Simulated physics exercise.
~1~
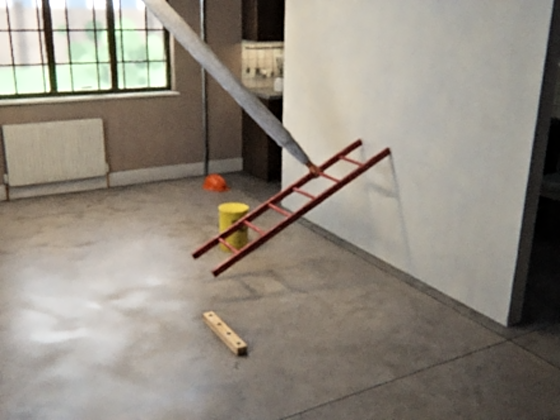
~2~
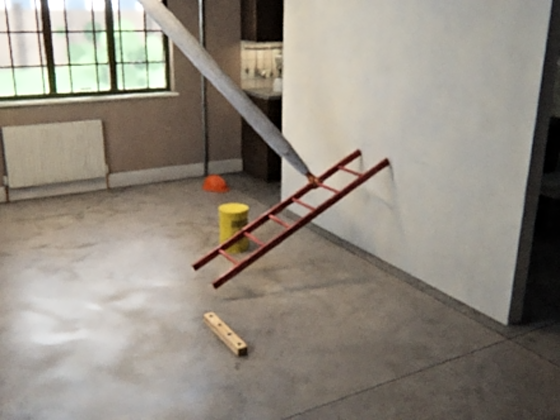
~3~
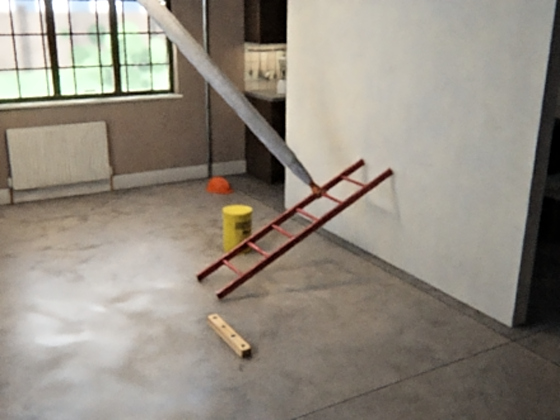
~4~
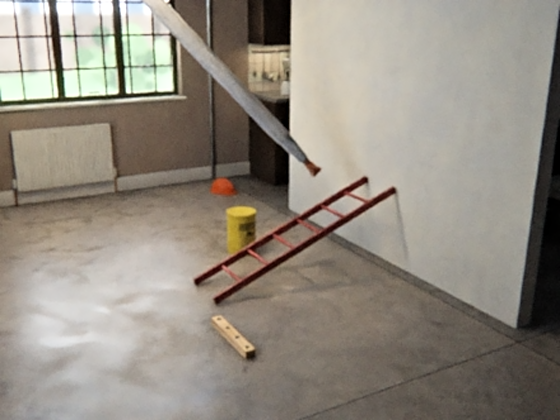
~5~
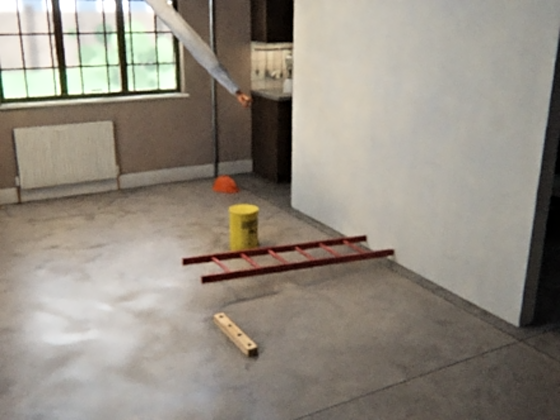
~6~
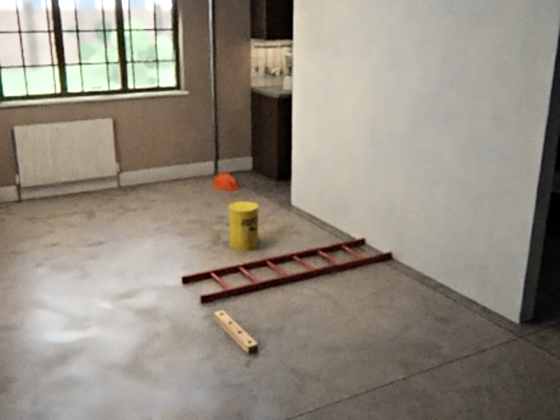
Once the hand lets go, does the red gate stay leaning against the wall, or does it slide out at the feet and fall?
It slides out at the feet and falls, ending up flat on the floor.
